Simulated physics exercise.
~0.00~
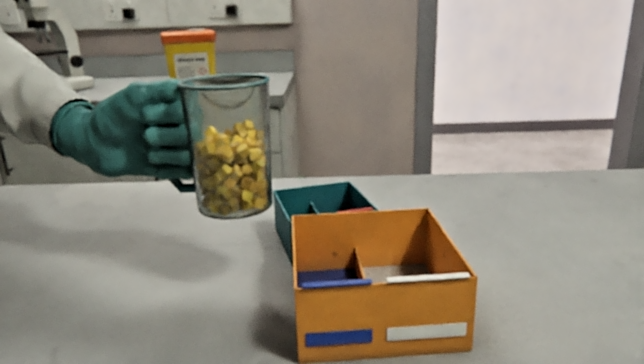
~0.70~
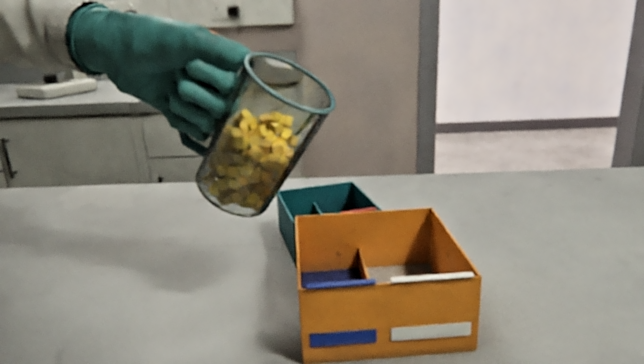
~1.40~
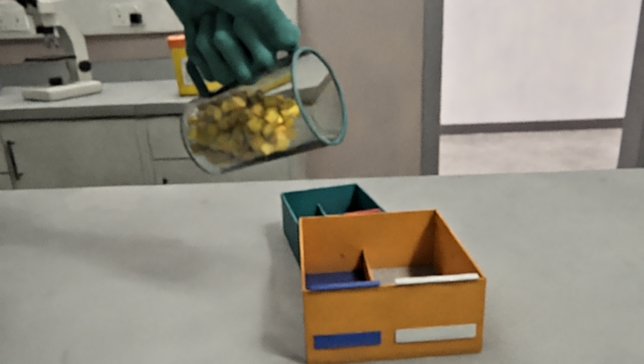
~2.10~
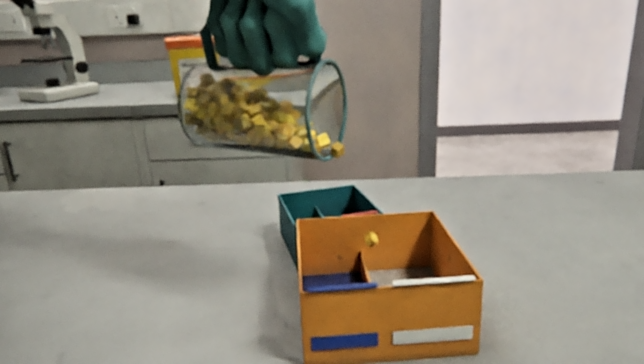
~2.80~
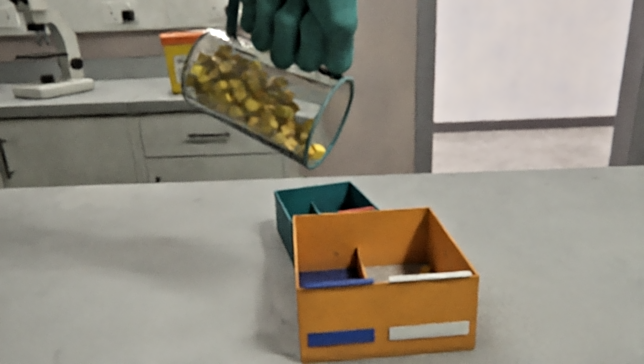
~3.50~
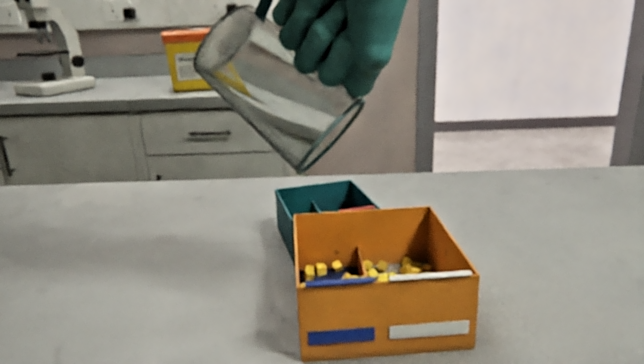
In a lab, a gloved hand tips yellow cubes from a cup into an orange tin.
